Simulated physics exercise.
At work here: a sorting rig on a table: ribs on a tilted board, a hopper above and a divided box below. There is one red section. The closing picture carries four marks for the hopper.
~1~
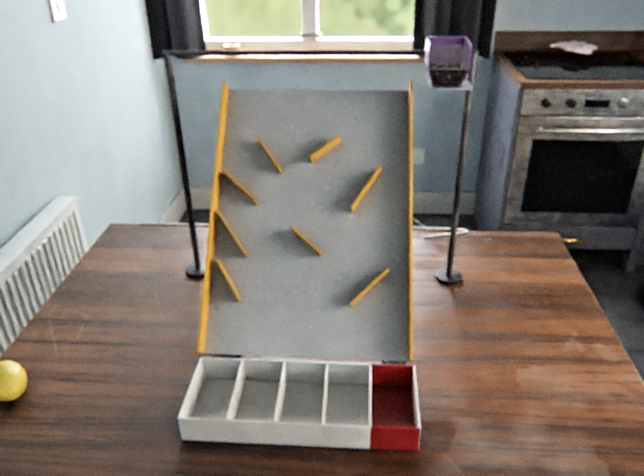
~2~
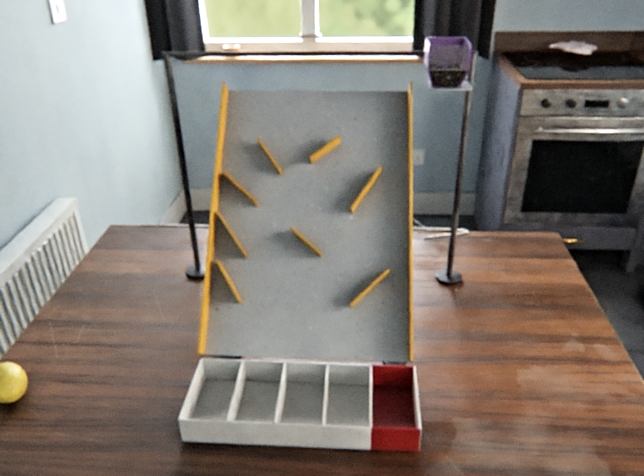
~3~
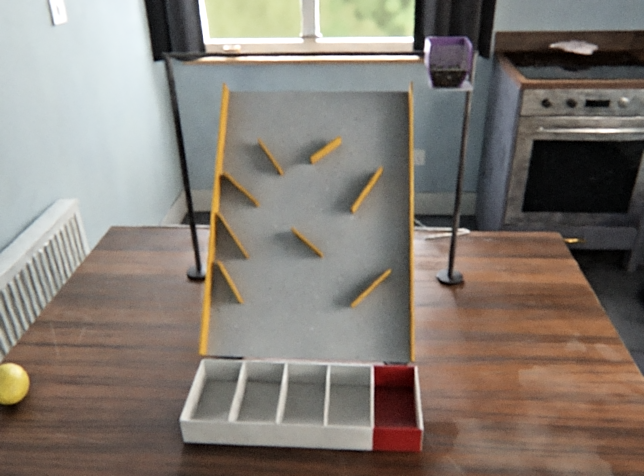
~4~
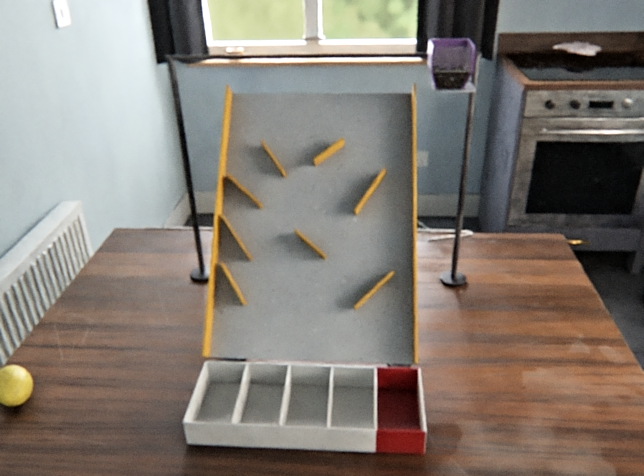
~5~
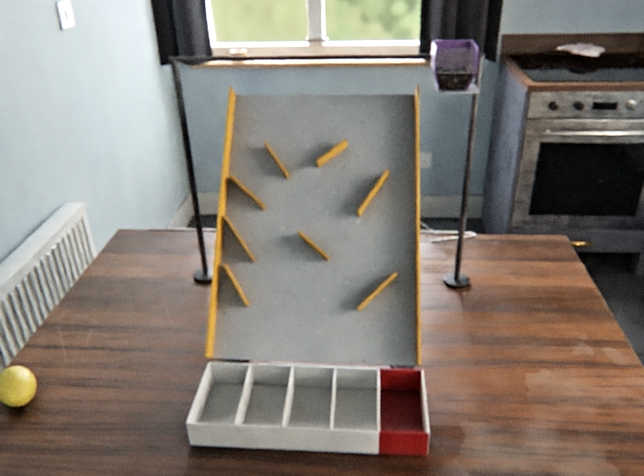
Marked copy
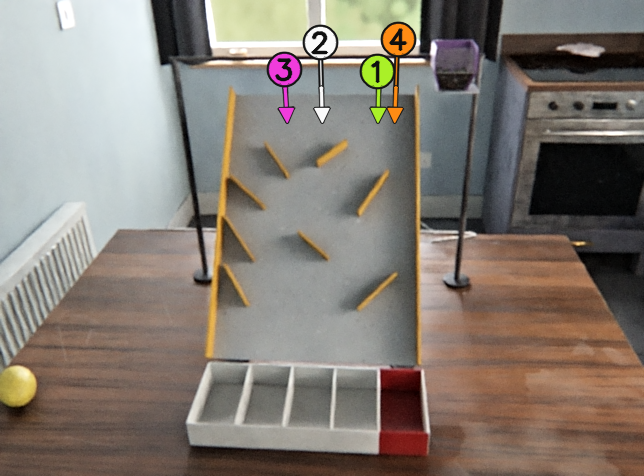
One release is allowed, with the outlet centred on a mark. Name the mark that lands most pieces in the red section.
Choose 4.
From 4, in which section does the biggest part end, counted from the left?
The fifth.
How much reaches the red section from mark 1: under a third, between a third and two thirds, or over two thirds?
It is under a third.
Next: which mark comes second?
That would be 1.
On the marked copy, mark 1 meets the board at (378, 117); mark 2 meets the board at (322, 117); mark 3 meets the board at (286, 117); mark 4 meets the board at (394, 117).
Choosing 1, about a quarter in the red section, about two thirds in other sections, a small part held on the board.
Choosing 2, none in the red section, most in other sections, a small part held on the board, a small part outside the box.
Choosing 3, none in the red section, nearly all in other sections, a small part held on the board.
Choosing 4, about half in the red section, about half in other sections.
